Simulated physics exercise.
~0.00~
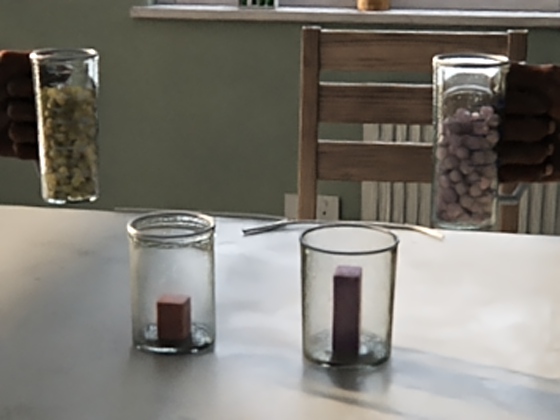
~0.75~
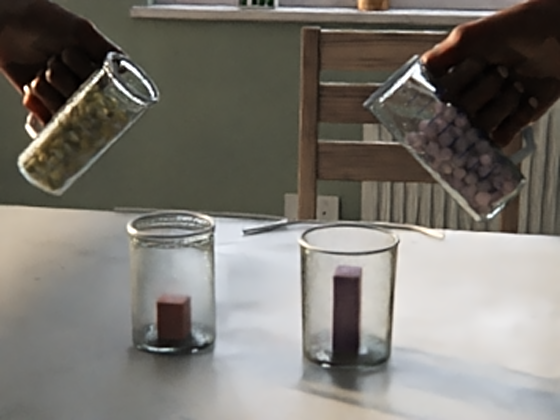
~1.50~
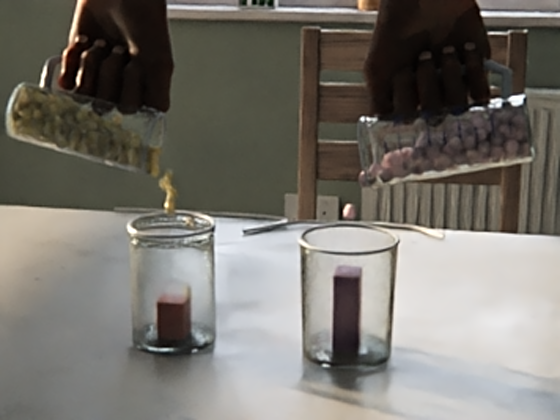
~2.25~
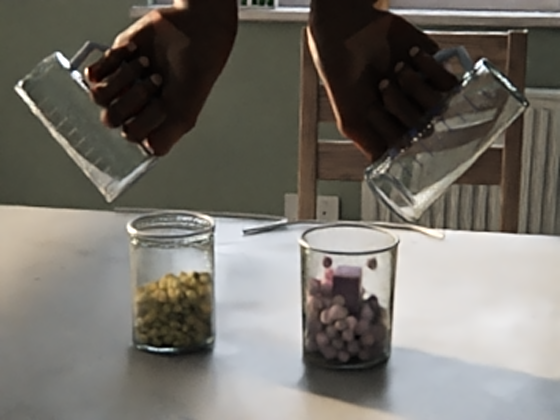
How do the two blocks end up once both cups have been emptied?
The short reddish block in the left jar is hidden under the yellow pieces, while the taller purple block in the right glass still stands above the pinkish balls.
On a pale table in a green-walled room, seen from the front with a wooden chair and radiator behind, a clear jar at left holds a short reddish block and a glass at right holds a taller purple one. Above them, two hands hold clear cups, one of small yellow pieces at left and one of pinkish balls at right. The hands tip the cups inward, and yellow pieces begin falling into the jar while the balls are still in their cup. Both cups end up overturned and empty. The yellow pile hides the reddish block, while the purple block's top shows above the balls.
